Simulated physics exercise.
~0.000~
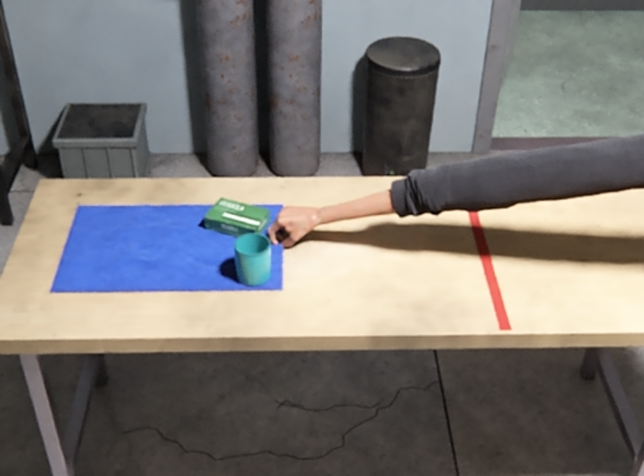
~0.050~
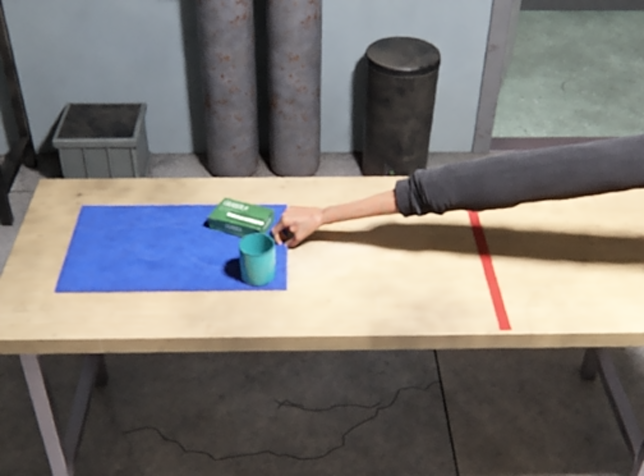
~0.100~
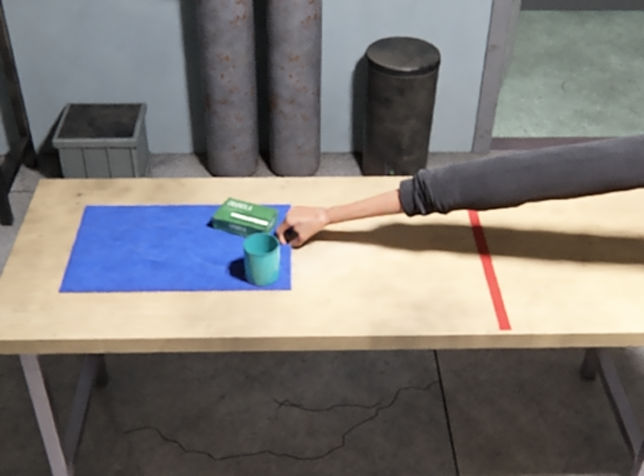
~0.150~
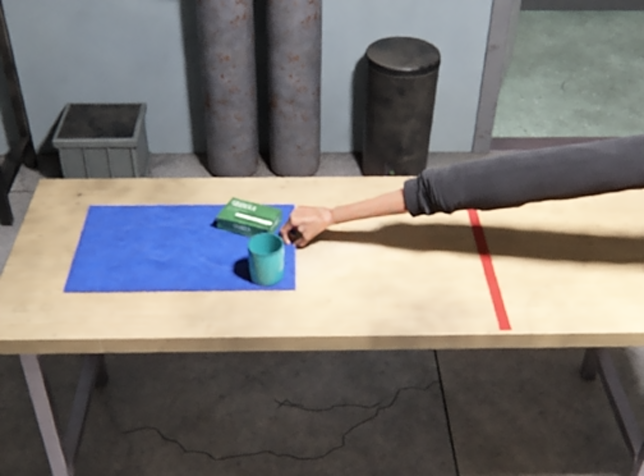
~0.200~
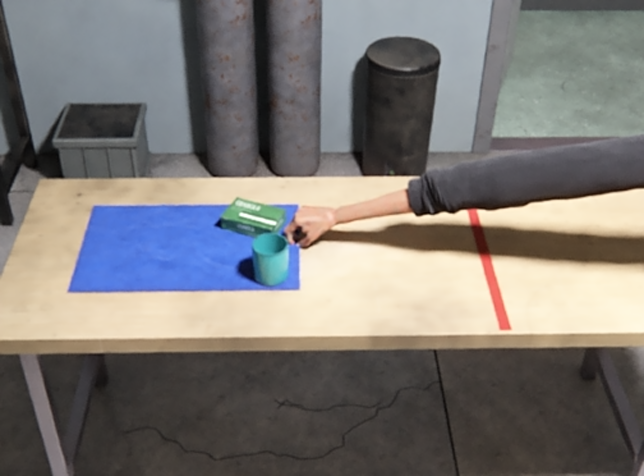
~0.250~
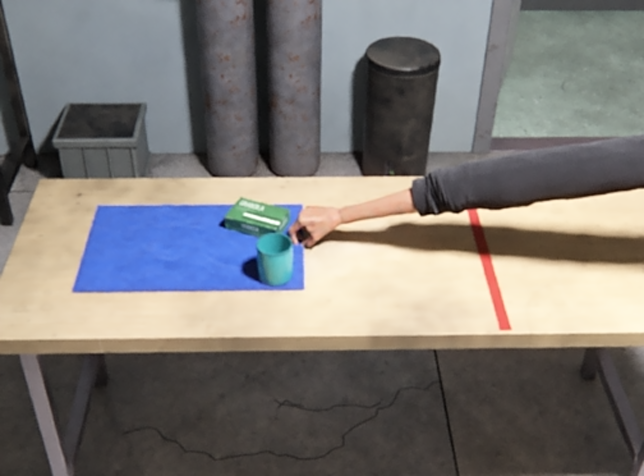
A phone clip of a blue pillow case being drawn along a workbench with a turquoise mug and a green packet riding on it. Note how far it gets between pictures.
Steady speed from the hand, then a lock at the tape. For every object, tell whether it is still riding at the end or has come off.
Turquoise mug - still riding, green packet - still riding.
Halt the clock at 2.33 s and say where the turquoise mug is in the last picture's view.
At the stated time, position (456, 258).
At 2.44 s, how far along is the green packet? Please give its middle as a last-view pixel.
Its middle sits close to (430, 218).
By 2.33 s, hem at the tape; turquoise mug on the cloth near (456, 258); green packet on the cloth near (425, 218).
By 2.44 s, hem at the tape; turquoise mug on the cloth near (461, 258); green packet on the cloth near (430, 218).
When it is over, hem at the tape; turquoise mug on the cloth near (461, 258); green packet on the cloth near (430, 218). The turquoise mug remains aboard and the green packet keeps its seat.
